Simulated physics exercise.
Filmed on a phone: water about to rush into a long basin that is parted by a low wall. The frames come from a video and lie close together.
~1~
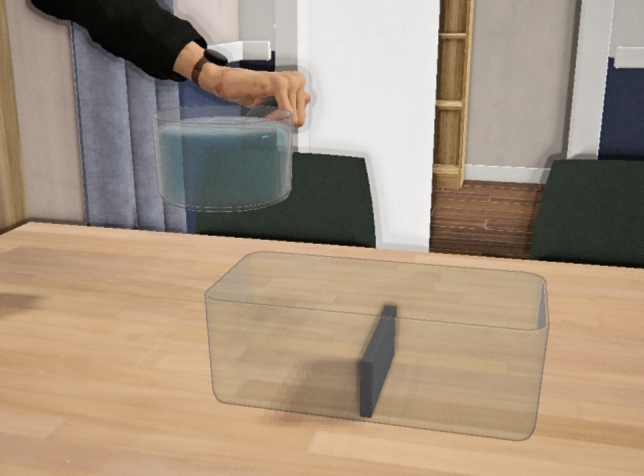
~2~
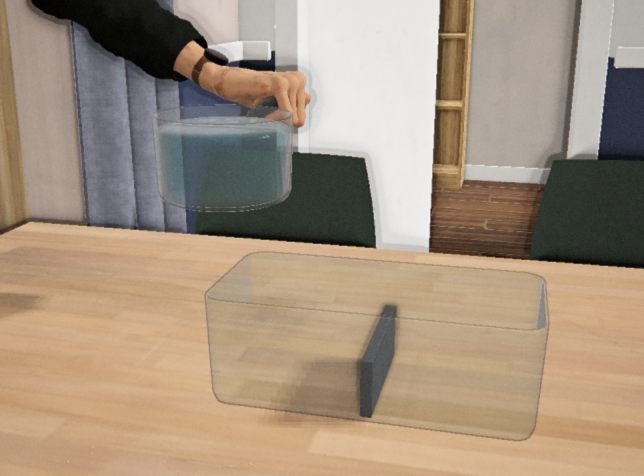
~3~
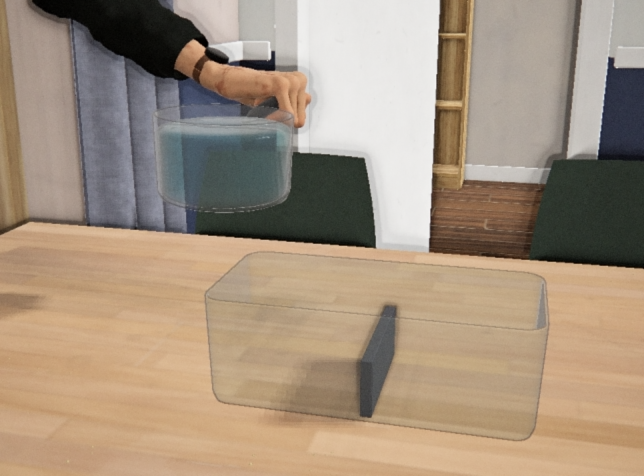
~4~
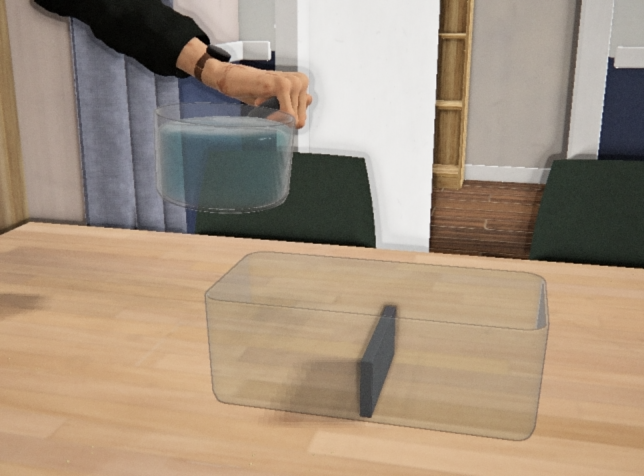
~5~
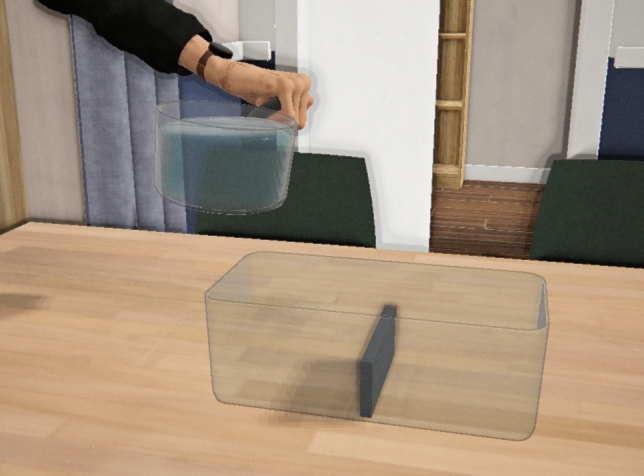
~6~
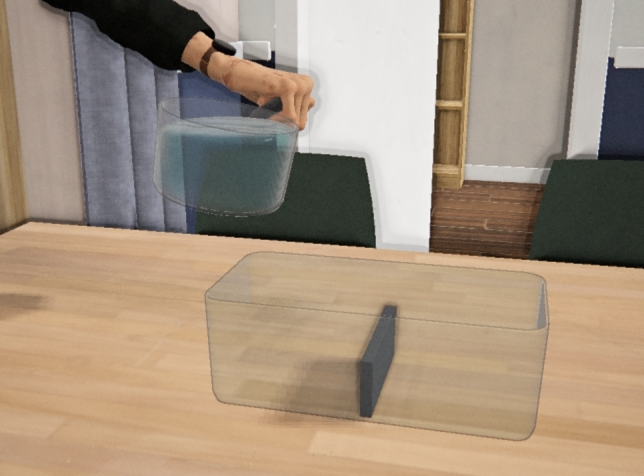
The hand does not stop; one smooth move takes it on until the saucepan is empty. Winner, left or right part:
Left part.
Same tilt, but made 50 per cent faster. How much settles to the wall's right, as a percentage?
Result: Roughly 5 %.
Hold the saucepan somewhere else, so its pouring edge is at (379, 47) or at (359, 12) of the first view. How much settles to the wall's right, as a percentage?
You'd get 95 percent from the first and 95 percent from the second.
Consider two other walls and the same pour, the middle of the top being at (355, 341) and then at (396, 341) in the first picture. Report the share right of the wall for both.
Around 50 per cent for the first, around 5 per cent for the second.
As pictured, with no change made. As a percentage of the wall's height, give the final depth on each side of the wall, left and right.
Left: 60 %. Right: 10 %.
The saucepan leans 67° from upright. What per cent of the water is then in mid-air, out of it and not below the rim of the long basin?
It's about 25 per cent.
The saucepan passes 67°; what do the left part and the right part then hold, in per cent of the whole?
Near 10 in a hundred left, near 0 in a hundred right.
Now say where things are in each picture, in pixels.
In the first frame, tilt 0°; pouring edge (289, 119); surface from (165, 123) to (289, 129); the long basin's rim runs from (228, 274) to (546, 302); the wall's top is at (380, 333).
In the second frame, tilt 0°; pouring edge (289, 119); surface from (165, 123) to (289, 129).
In the third frame, tilt 2°; pouring edge (290, 121); surface from (165, 123) to (289, 130).
In the fourth frame, tilt 4°; pouring edge (291, 124); surface from (165, 123) to (289, 131).
In the fifth frame, tilt 7°; pouring edge (293, 128); surface from (167, 123) to (292, 132).
In the sixth frame, tilt 11°; pouring edge (295, 133); surface from (168, 124) to (295, 132).
A moment on, the tilt is 67° and 63 per cent is still to pour, 10 is left of the wall and 0 right of it.
Next, the tilt is 98° and 14 per cent is still to pour, 65 is left of the wall and 11 right of it.
Then the tilt is 102° and 2 per cent is still to pour, 84 is left of the wall and 12 right of it.
Later the tilt is 102° and 0 per cent is still to pour, 87 is left of the wall and 12 right of it.
At rest 87 per cent lies left of the wall, 12 right of it and 1 outside.
